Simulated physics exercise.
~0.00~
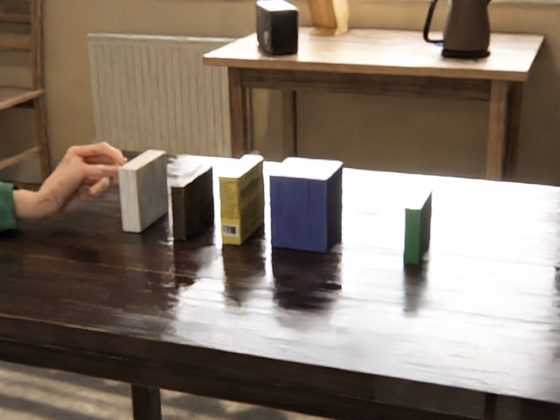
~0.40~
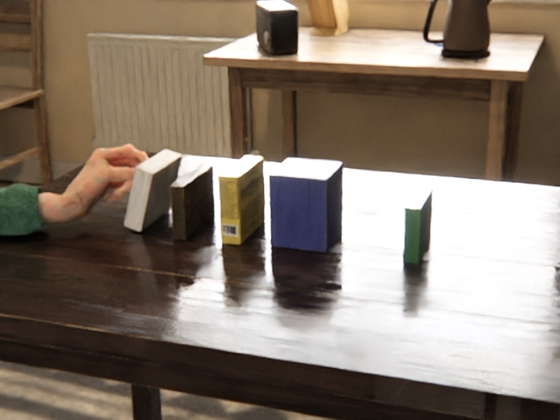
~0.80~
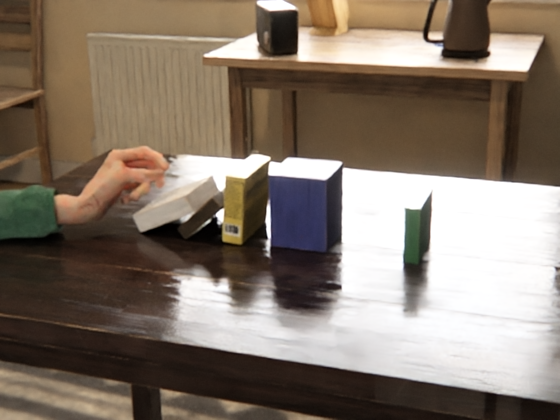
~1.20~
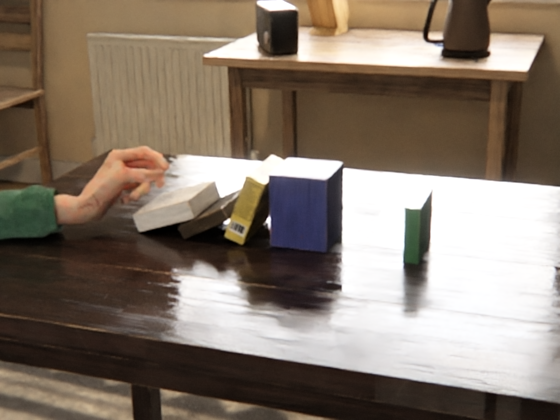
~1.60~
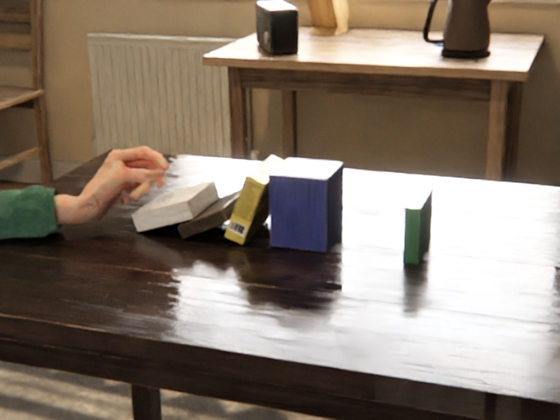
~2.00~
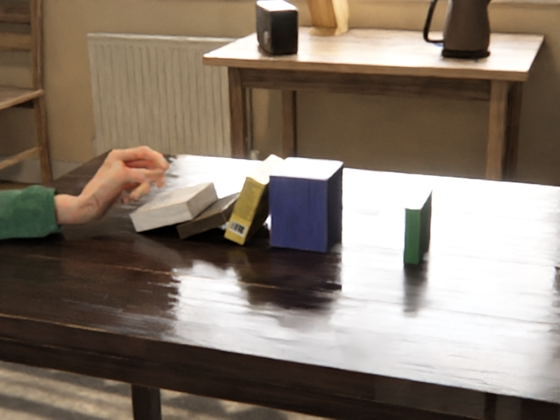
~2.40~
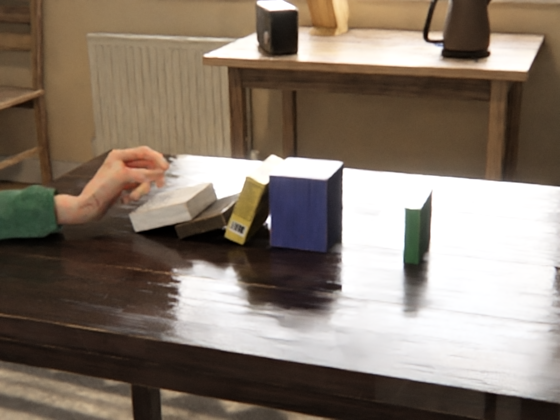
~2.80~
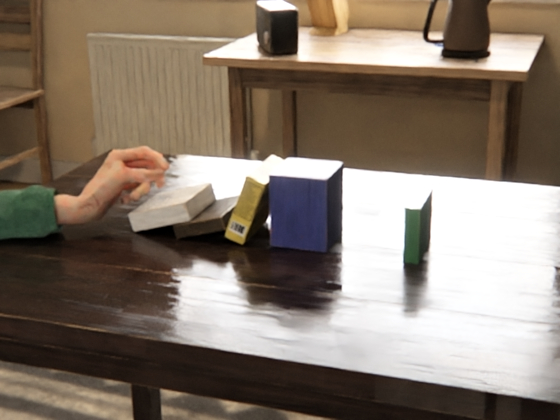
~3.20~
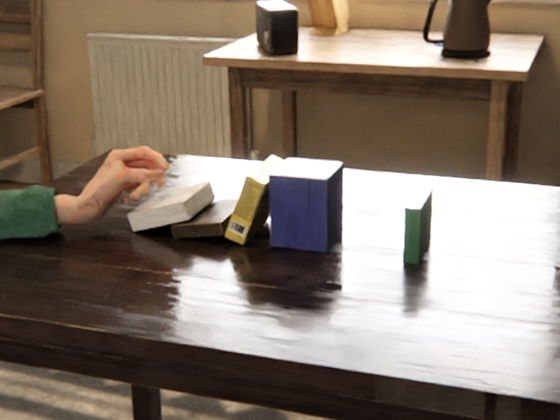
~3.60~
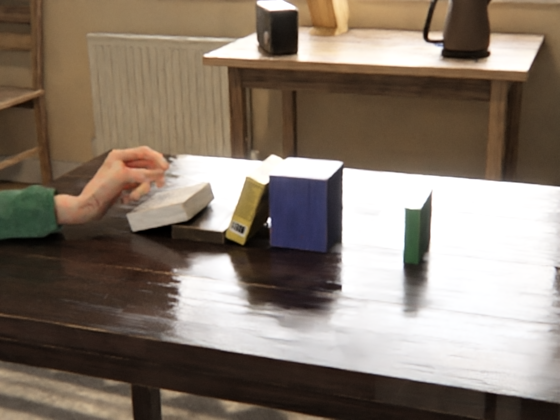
A hand tipped a white board to the right on a dark table, knocking over the black board beside it, which pushed a yellow packet into a wide blue block. The packet stayed leaning there, while the block and a distant green board remained upright.
